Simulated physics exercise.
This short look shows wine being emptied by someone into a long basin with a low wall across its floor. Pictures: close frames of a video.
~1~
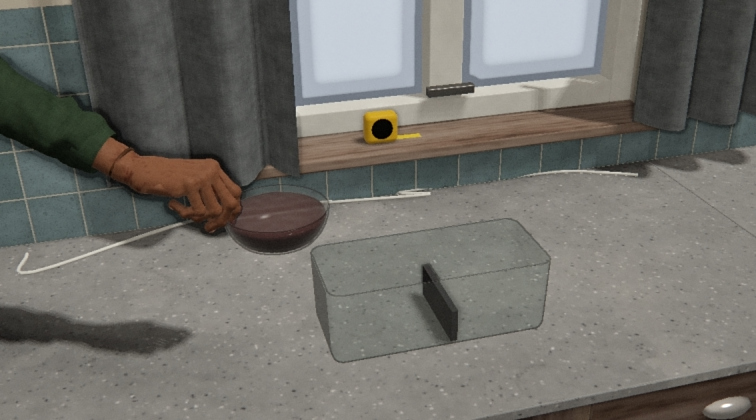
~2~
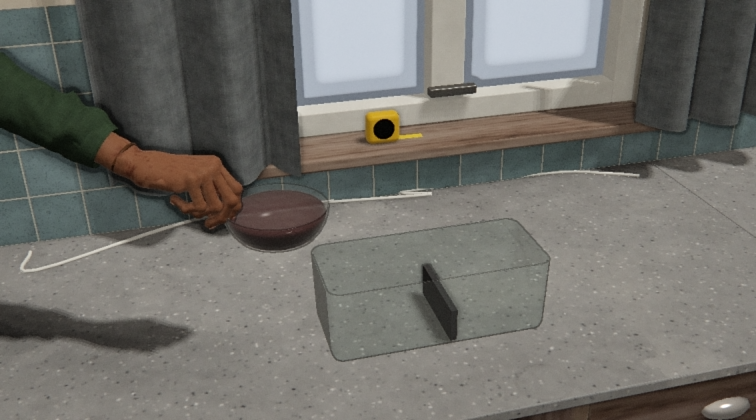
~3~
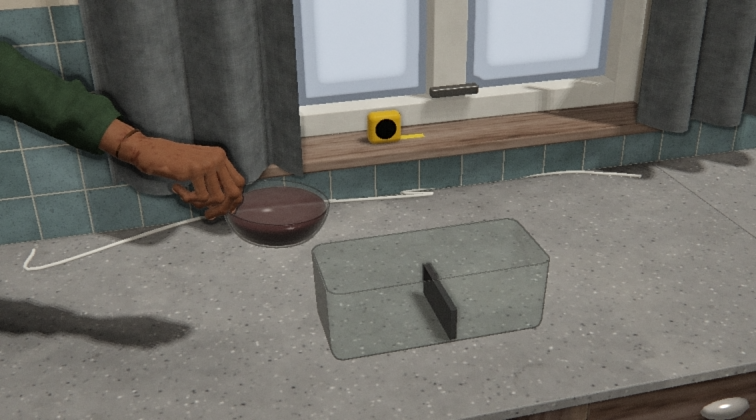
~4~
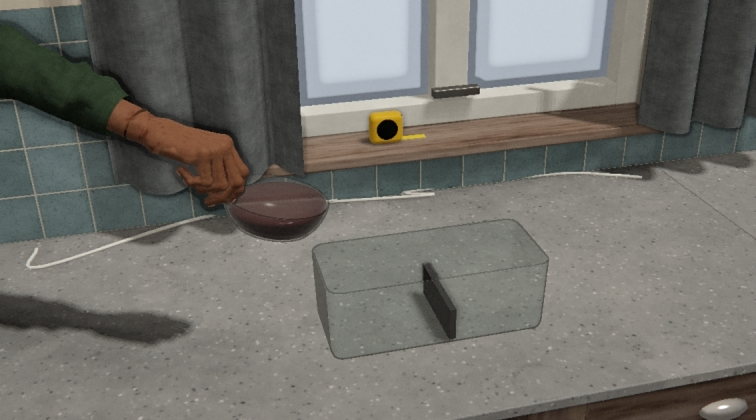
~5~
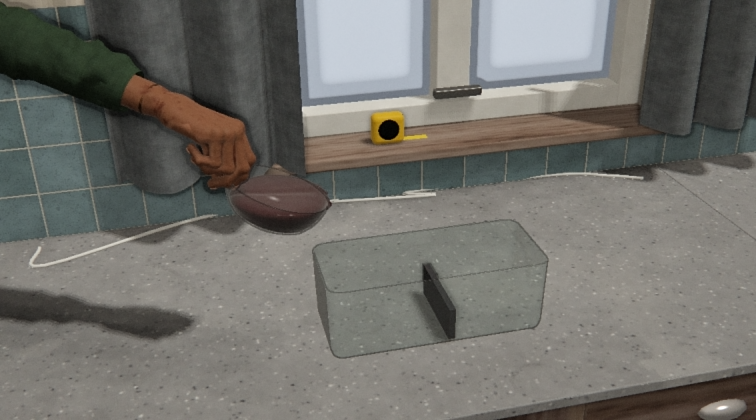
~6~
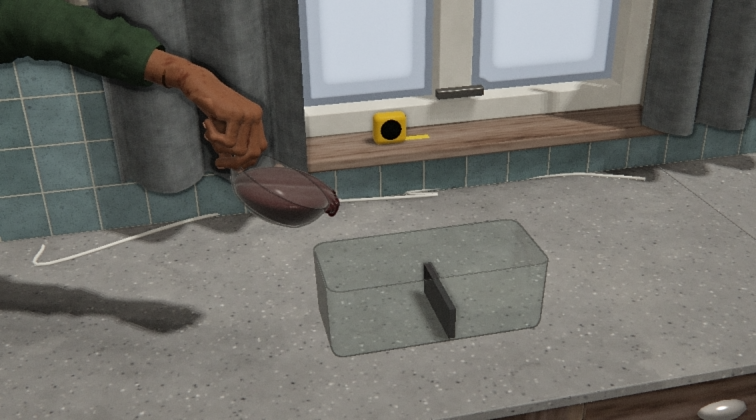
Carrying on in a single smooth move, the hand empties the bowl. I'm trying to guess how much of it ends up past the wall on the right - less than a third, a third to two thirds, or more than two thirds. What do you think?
I'd say less than a third.
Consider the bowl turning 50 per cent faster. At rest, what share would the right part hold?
Roughly 5 in a hundred.
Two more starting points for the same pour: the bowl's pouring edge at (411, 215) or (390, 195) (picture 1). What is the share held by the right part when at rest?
First try 85 %, second try 80 %.
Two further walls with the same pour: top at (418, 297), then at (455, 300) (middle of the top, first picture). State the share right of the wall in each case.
Note - case one near 20 %, case two near 25 %.
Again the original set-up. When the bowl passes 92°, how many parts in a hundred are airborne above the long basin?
I'd put it near 60 per cent.
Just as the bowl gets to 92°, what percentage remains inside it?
Remaining fraction: Approx. 10 %.
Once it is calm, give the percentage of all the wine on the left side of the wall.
Share approx. 95 per cent.
A moment on, the bowl is tipped on its side and 10 per cent is still to pour, 28 is left of the wall and 0 right of it.
Next, the bowl is tipped right over and 0 per cent is still to pour, 91 is left of the wall and 2 right of it.
Then the bowl is tipped right over and 0 per cent is still to pour, 93 is left of the wall and 3 right of it.
Later the bowl is tipped right over and 0 per cent is still to pour, 93 is left of the wall and 4 right of it.
At rest 93 per cent lies left of the wall, 4 right of it and 4 outside.
